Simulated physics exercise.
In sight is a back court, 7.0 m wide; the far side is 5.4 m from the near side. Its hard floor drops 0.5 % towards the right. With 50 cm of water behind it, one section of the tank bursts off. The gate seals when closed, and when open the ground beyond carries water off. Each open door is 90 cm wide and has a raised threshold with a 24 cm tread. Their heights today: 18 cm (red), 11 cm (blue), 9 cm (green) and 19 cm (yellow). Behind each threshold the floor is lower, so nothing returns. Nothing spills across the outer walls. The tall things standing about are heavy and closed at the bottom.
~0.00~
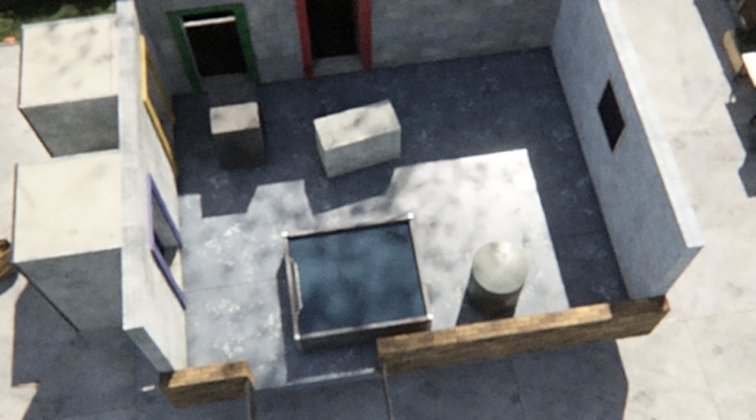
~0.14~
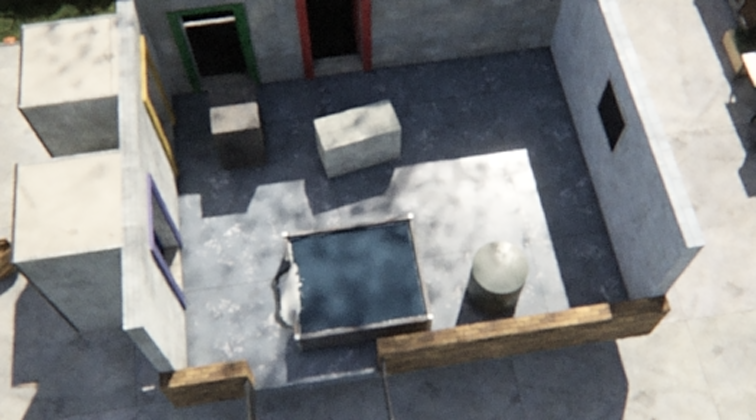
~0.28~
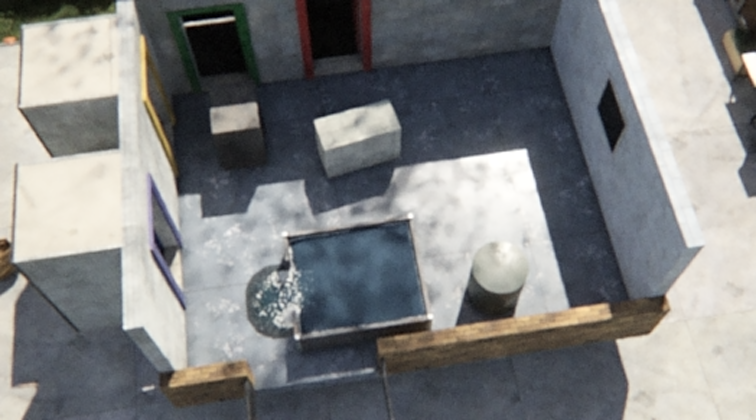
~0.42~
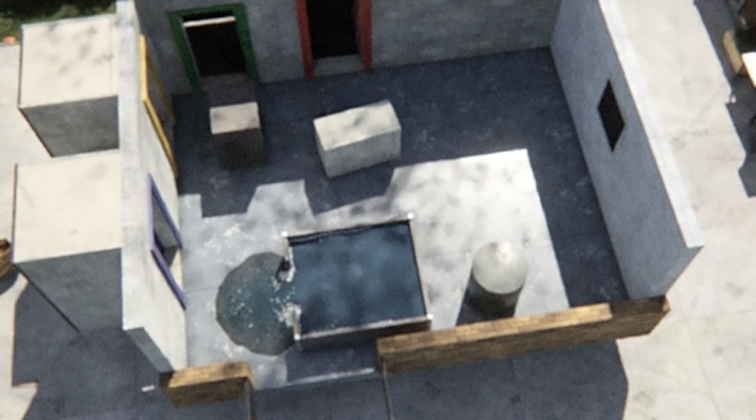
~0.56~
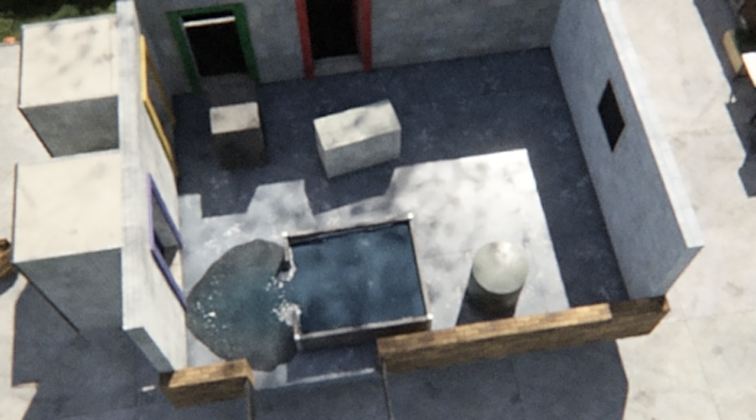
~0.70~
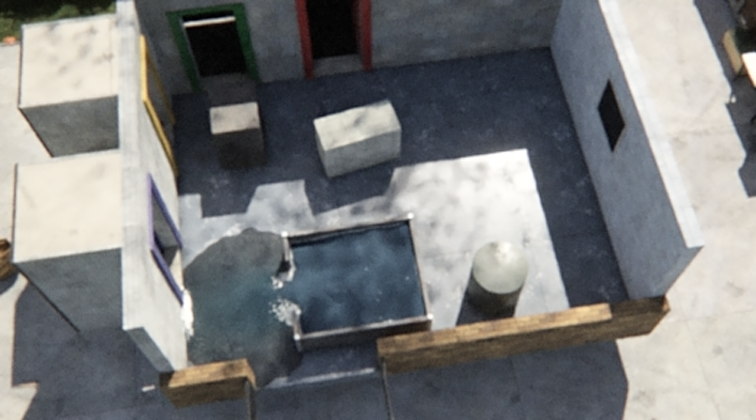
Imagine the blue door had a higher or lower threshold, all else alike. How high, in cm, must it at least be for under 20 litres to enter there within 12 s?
Some 17 cm above the ground.
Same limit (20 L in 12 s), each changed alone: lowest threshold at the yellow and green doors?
About 6.5 cm at yellow and 10.0 cm at green.
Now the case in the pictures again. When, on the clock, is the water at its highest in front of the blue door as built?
Near 1.8 s.
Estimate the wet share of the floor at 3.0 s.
Near 25 per cent is wet.
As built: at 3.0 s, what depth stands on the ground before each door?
Depths in cm: Red 0, blue 18, green 6, yellow 4.
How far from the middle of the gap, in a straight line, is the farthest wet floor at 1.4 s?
About 2.6 m.
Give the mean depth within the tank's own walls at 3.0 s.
Some 26 cm.
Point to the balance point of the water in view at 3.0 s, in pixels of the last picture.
Near (296, 288).
After 1.4 s water covers 15 % of the floor, deepest (34 cm) near (189, 385); 20 cm at the blue door, 12 litres in over its 11 cm threshold.
After 3.0 s water covers 25 % of the floor, deepest (22 cm) near (188, 373); 18 cm at the blue door, 68 litres in over its 11 cm threshold.
After 12.0 s water covers 75 % of the floor, deepest (7 cm) near (185, 307); 6 cm at the blue door, 93 litres in over its 11 cm threshold.
At the blue door as built, the water arrived by 0.8 s and peaked near 21 cm at 1.8 s.
With a threshold of 15 cm, 37 litres would have come in within the 12 s; with 20 cm, 7 litres. So under 20 litres takes about 17 cm.
